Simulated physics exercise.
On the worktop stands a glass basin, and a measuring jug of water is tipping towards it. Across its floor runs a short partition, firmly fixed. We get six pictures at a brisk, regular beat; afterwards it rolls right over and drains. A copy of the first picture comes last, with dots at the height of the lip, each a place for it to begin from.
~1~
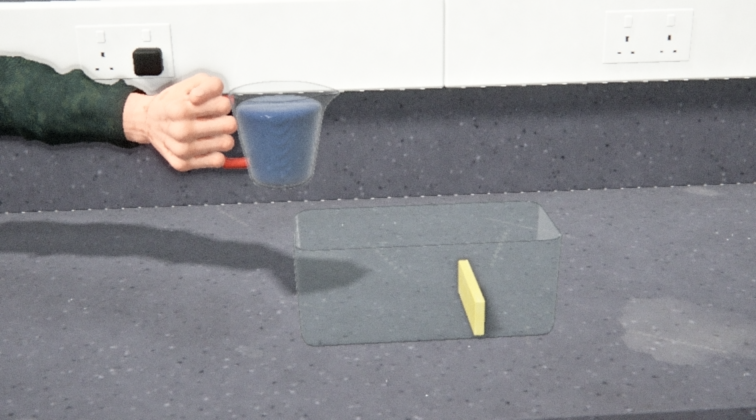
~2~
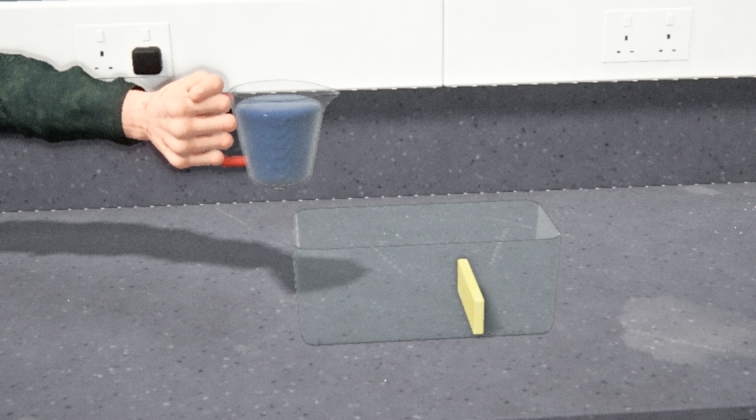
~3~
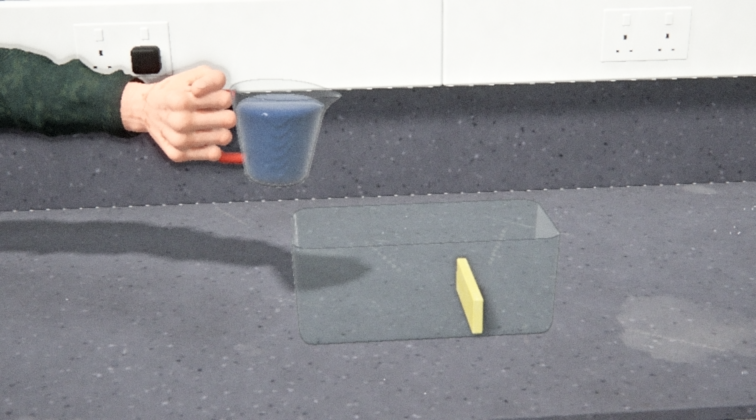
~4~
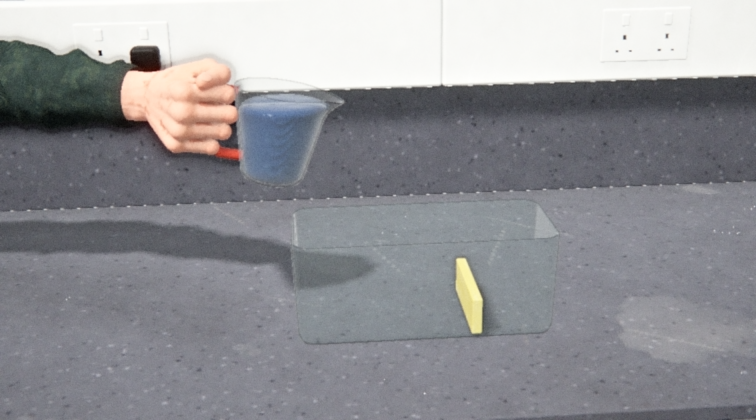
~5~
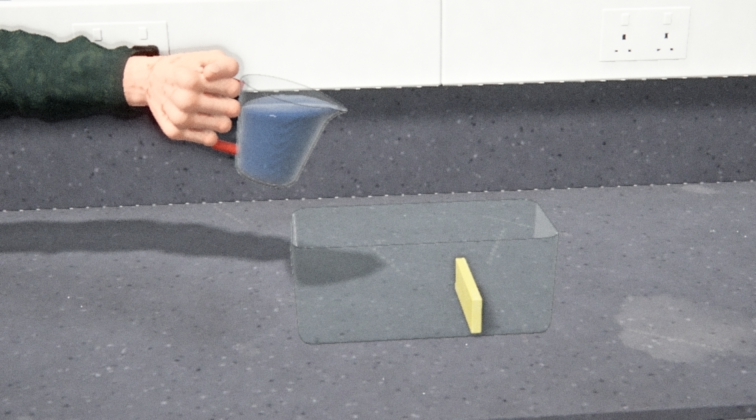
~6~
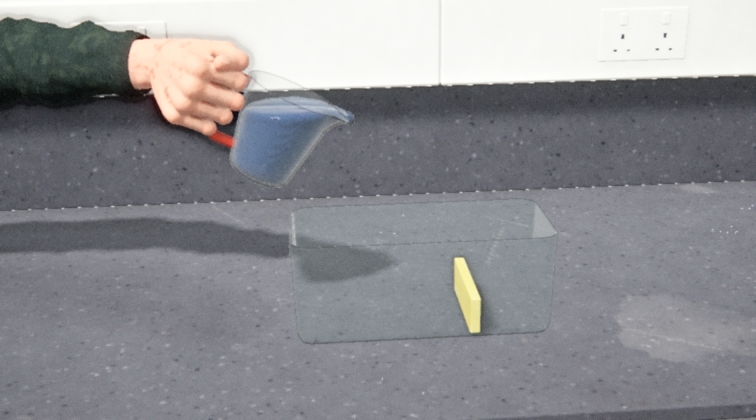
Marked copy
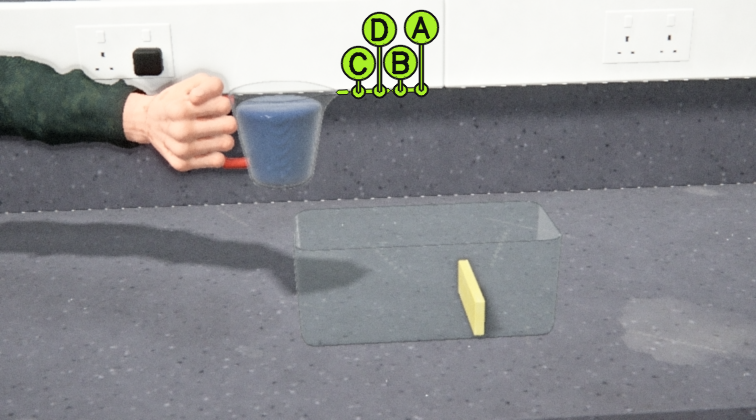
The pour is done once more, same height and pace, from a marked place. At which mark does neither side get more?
A beats the others.
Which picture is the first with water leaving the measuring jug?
Picture 6.
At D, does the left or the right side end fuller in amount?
The left one.
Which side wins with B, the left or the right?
The left side.
On the marked copy, A at (421, 89); B at (400, 90); C at (358, 91); D at (379, 91).
If A is chosen, about 49 % ends left of the wall and 50 % right of it.
If B is chosen, about 88 % ends left of the wall and 11 % right of it.
If C is chosen, about 96 % ends left of the wall and 3 % right of it.
If D is chosen, about 95 % ends left of the wall and 4 % right of it.
